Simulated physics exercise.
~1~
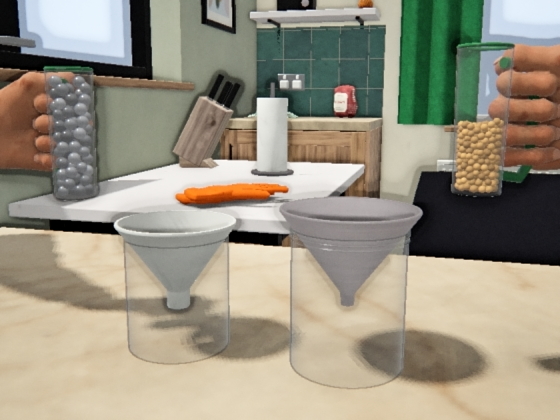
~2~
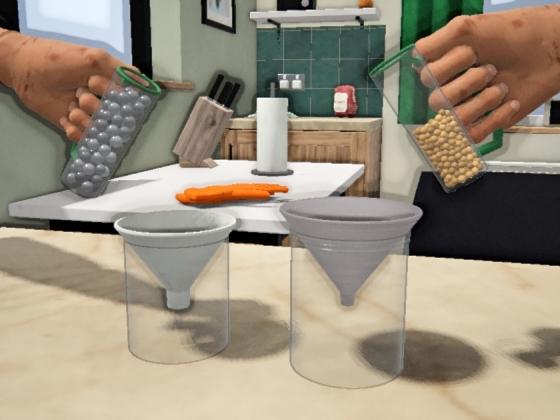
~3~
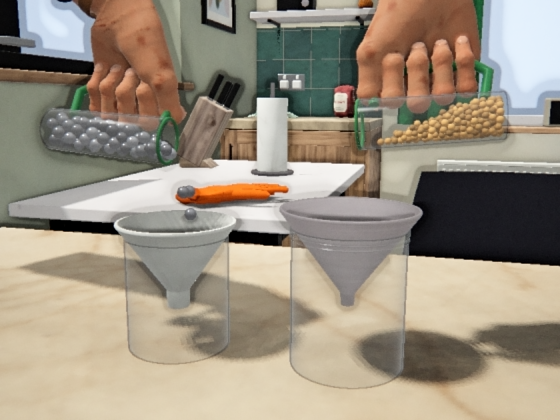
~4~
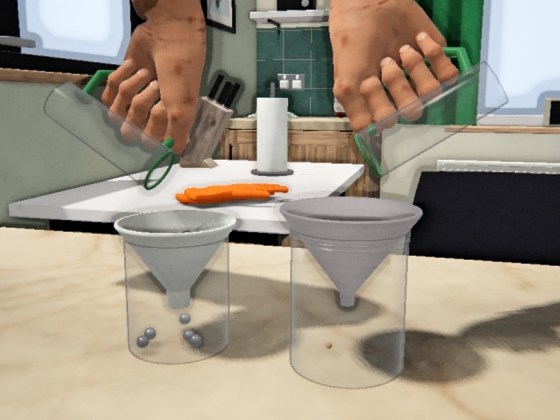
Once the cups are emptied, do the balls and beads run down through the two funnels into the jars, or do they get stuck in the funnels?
They get stuck in both funnels. Only a few balls reach the left jar, and hardly anything reaches the right one.
